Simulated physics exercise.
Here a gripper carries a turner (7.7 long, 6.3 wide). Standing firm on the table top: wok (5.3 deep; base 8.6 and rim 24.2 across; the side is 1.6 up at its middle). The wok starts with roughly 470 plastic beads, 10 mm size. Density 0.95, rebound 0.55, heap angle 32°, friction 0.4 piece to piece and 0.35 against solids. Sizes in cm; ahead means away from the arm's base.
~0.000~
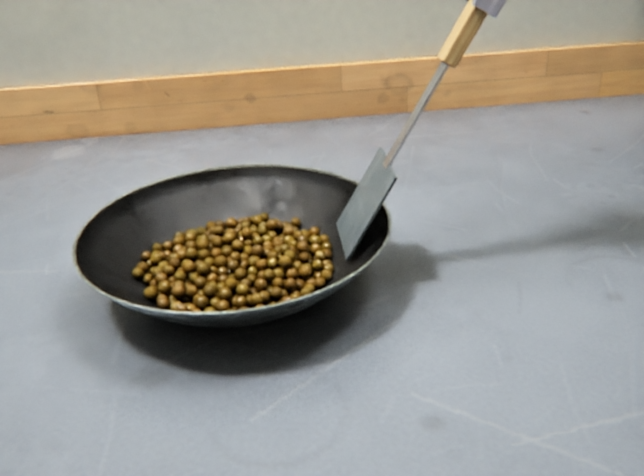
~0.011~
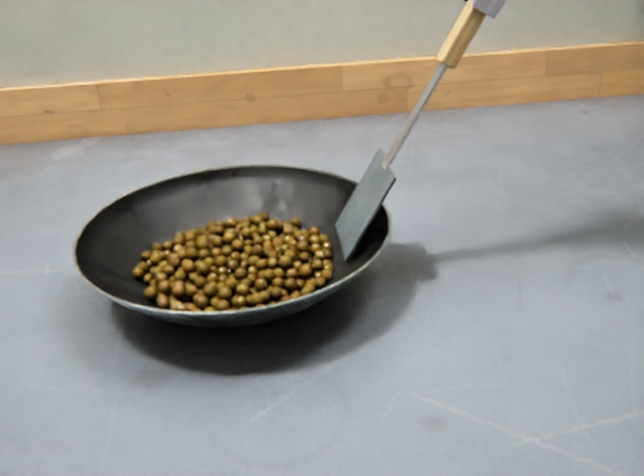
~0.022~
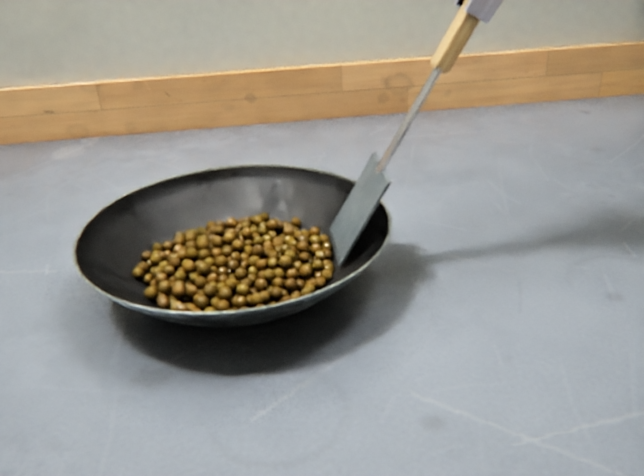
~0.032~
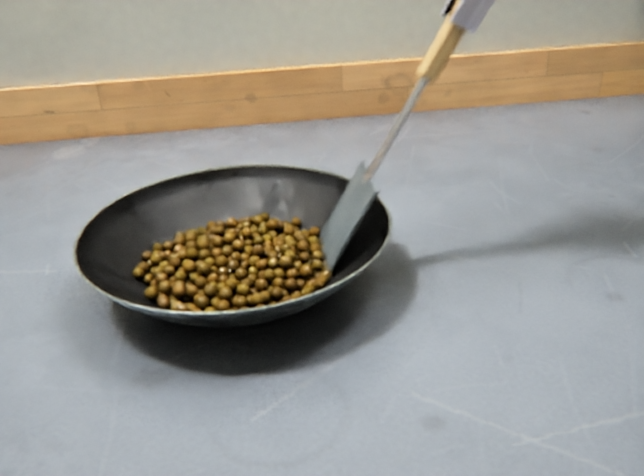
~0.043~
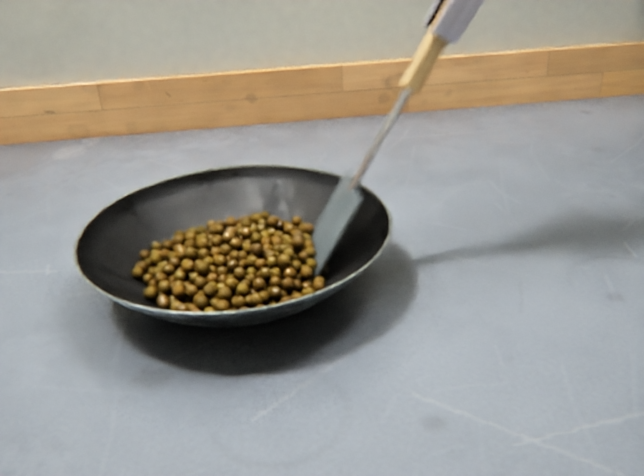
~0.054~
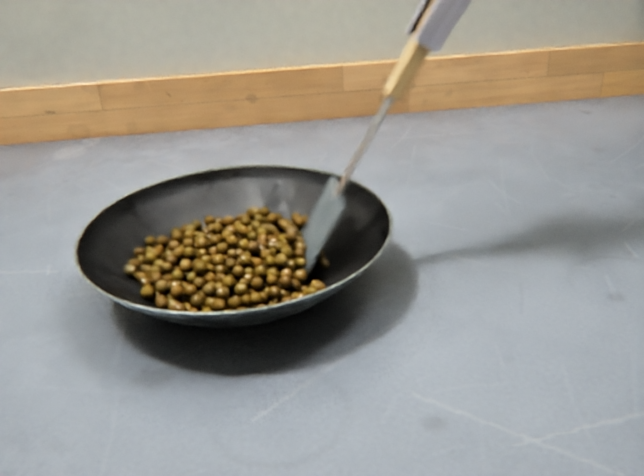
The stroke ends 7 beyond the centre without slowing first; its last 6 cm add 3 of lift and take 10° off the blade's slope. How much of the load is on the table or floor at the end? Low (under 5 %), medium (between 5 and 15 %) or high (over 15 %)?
On the table or floor the share is high, over 15 %.
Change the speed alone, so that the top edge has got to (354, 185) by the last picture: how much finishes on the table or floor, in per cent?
Some 15 per cent.
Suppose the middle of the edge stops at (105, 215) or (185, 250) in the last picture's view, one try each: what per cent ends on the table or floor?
About 40 and 10 per cent.
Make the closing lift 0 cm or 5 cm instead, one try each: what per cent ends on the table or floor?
About 30 and 25 per cent.
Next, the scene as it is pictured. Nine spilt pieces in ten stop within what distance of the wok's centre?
About 65 cm.
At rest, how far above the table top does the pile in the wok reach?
About 4.5 cm.
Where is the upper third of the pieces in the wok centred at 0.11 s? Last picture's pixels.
Near (188, 244).
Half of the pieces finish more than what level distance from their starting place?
Roughly 5 cm.
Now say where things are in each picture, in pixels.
In the first picture, turner top edge at (389, 161), sloping 60°; upper third of the load around (236, 257), from x 140 to 330, top at y 220; 469 in the wok.
In the second picture, turner top edge at (388, 162), sloping 60°; upper third of the load around (236, 257), from x 140 to 330, top at y 220.
In the third picture, turner top edge at (382, 167), sloping 60°; upper third of the load around (237, 257), from x 140 to 330, top at y 220.
In the fourth picture, turner top edge at (370, 175), sloping 60°; upper third of the load around (238, 257), from x 140 to 325, top at y 220.
In the fifth picture, turner top edge at (354, 184), sloping 60°; upper third of the load around (239, 255), from x 140 to 325, top at y 215.
In the sixth picture, turner top edge at (338, 192), sloping 60°; upper third of the load around (239, 253), from x 130 to 325, top at y 210; 469 in the wok.
After 0.08 s, sloping 60°, highest piece 5 above the table; 469 in the wok.
After 0.11 s, sloping 57°, highest piece 7 above the table; 469 in the wok.
After 0.33 s, sloping 50°, highest piece 15 above the table; 321 in the wok, 79 on the table or floor, 69 on the blade or in flight.
After 1.38 s, sloping 50°, highest piece 5 above the table; 321 in the wok, 148 on the table or floor.
At rest, 321 in the wok, 148 on the table or floor. That is 32 % on the table or floor.
